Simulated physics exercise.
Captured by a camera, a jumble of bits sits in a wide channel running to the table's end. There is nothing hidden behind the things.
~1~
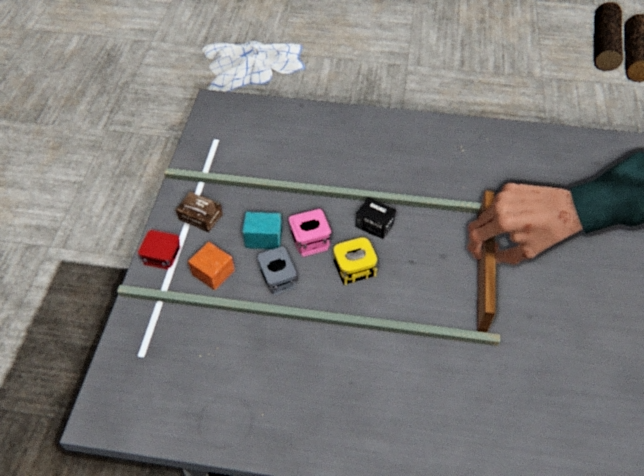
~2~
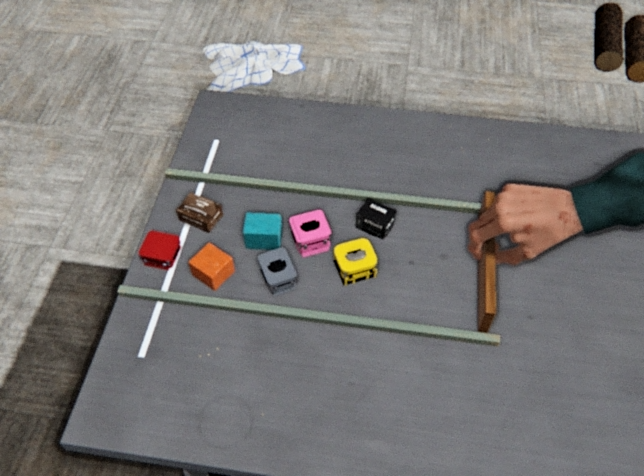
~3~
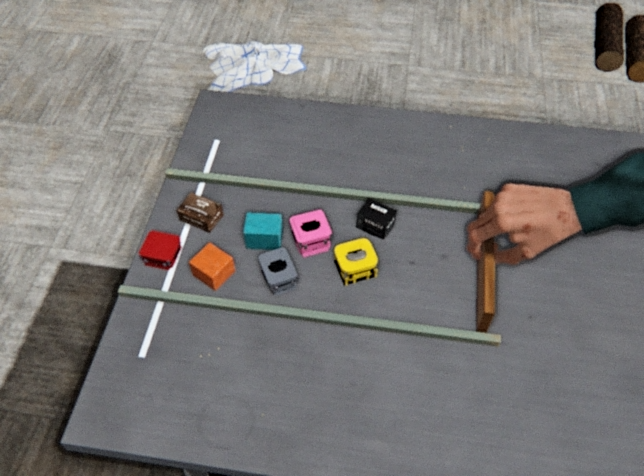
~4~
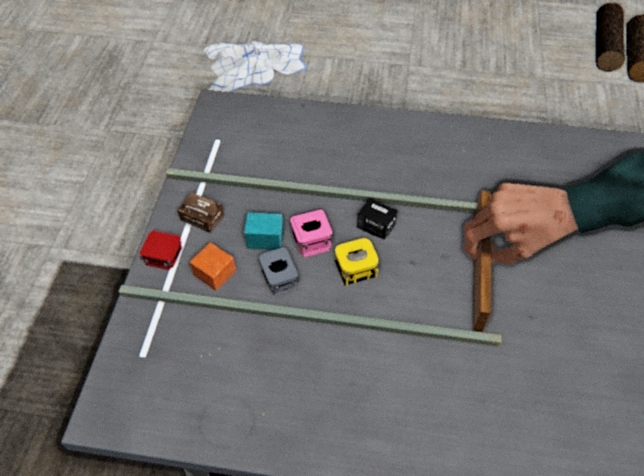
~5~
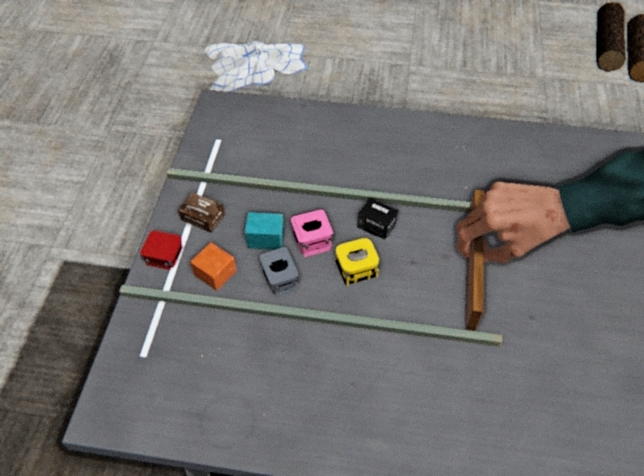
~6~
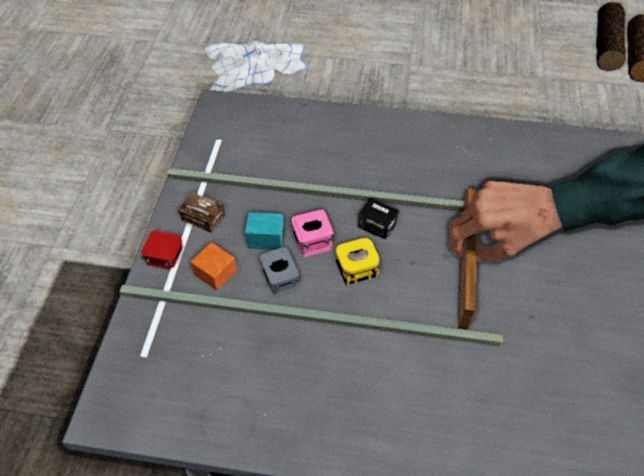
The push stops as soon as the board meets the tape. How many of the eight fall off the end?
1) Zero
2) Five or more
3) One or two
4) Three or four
Option 4: Three or four.
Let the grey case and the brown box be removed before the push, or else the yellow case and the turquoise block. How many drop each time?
2 for the first case, 2 for the second.
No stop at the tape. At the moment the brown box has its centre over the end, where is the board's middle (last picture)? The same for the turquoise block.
The brown box puts it at (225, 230), the turquoise block at (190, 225).
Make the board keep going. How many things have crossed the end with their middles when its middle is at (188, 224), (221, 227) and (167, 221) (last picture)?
Counts by place: 4 / 2 / 5.
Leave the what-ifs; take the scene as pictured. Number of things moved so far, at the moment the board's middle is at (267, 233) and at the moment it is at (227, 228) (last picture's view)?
Note: First position 7; second position 8.
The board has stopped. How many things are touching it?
It's 3.
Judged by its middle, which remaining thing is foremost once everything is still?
Result - the pink case.
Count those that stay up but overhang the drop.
The count is 1.
Soon after, none off yet; red case at rest near (163, 251); brown box at rest near (202, 212); orange block at rest near (214, 267).
After that, none off yet; red case at rest near (163, 251); brown box moving near (197, 212); orange block moving near (206, 266).
In the end, the number that fall off is three or four; gone, turquoise block, orange block, brown box and red case.
